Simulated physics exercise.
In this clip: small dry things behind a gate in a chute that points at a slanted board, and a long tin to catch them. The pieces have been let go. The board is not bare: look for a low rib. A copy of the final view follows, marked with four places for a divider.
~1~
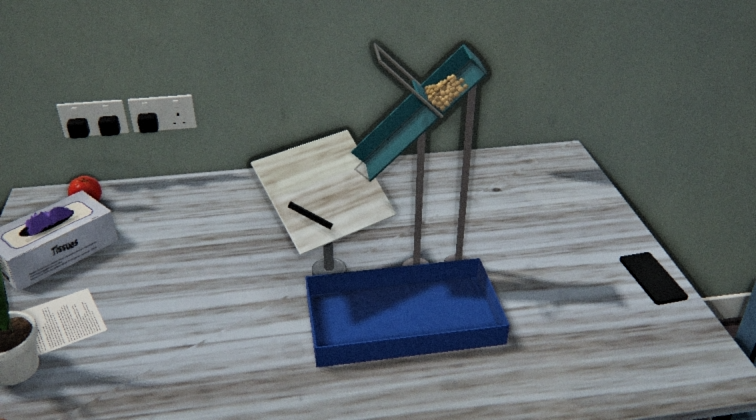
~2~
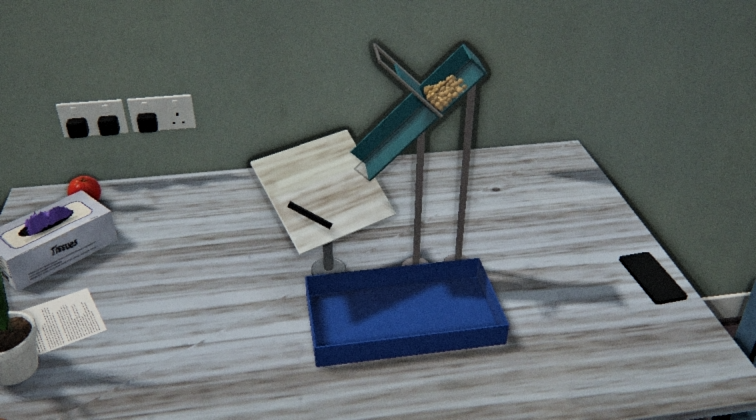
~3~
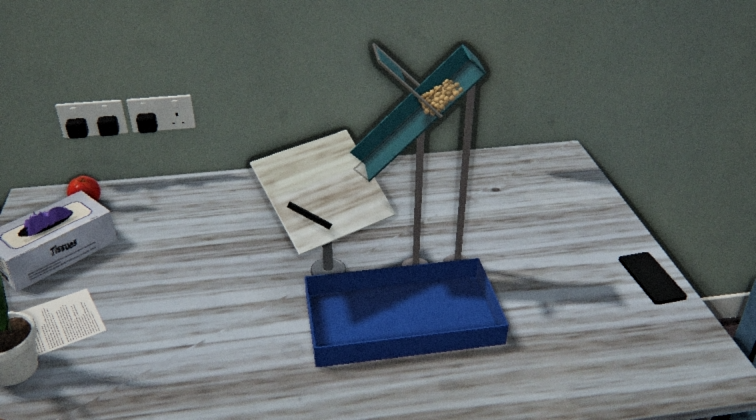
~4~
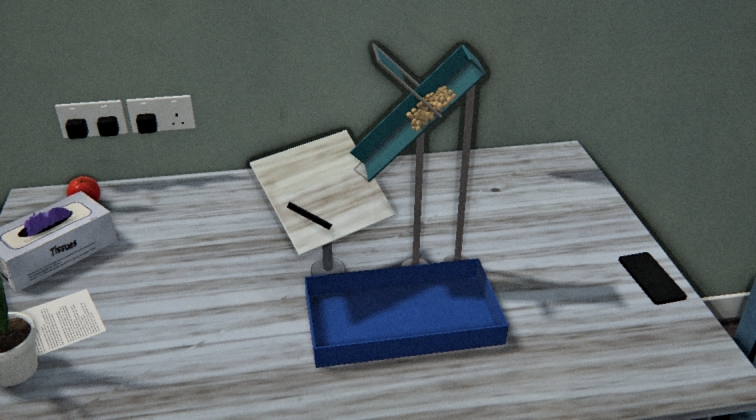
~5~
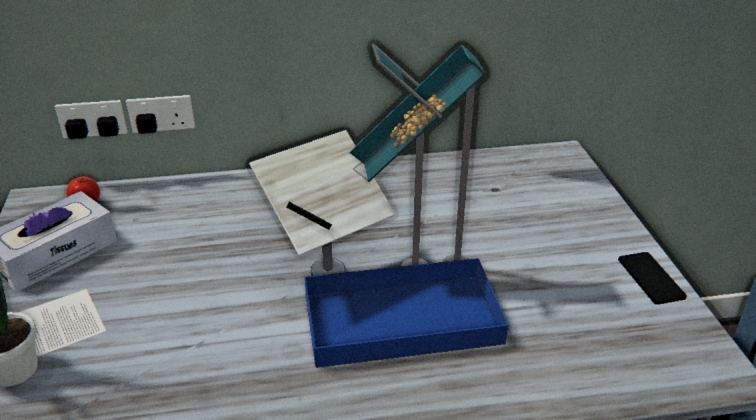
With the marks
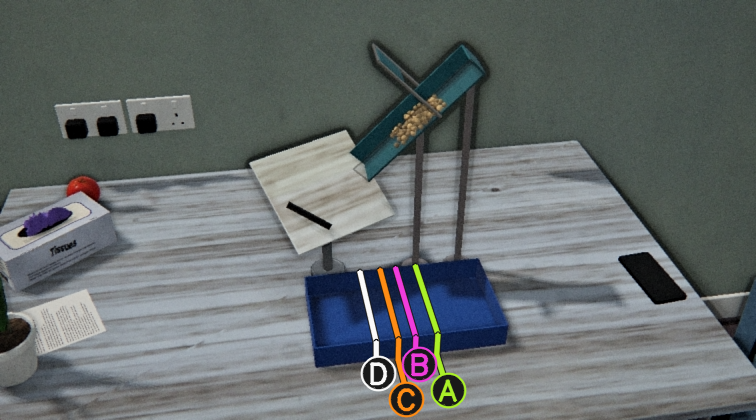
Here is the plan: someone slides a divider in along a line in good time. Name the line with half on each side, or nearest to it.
D is best.
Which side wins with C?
The left side.
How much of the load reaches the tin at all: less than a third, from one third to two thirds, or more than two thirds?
It is more than two thirds.
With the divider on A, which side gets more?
The left side.
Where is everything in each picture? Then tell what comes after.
Load behind the gate at (441, 94), dried chickpeas; lip of the chute at (368, 173), sloping fairly steeply, in the first picture.
Middle of the board at (325, 188), tilted fairly steeply; middle of its low edge at (350, 233); of its high edge at (301, 145), in the second picture.
Front corners of the tin at (315, 348) and (508, 325), empty; front of the load at (426, 108), in the third picture.
Middle of the load at (428, 104); its front at (415, 127), about a quarter of the way to the lip; rib from (289, 202) to (332, 225), in the fourth picture.
Middle of the load at (415, 118); its front at (393, 135), about half of the way to the lip, in the fifth picture.
On the marked copy, line A crosses the front rim at (437, 333); line B crosses the front rim at (415, 336); line C crosses the front rim at (398, 338); line D crosses the front rim at (376, 341).
Choosing A, of what is caught, all on the left of the divider, none on the right.
Choosing B, of what is caught, nearly all on the left of the divider, a stray few on the right.
Choosing C, of what is caught, nearly all on the left of the divider, a small part on the right.
Choosing D, of what is caught, about half on the left of the divider, about half on the right.
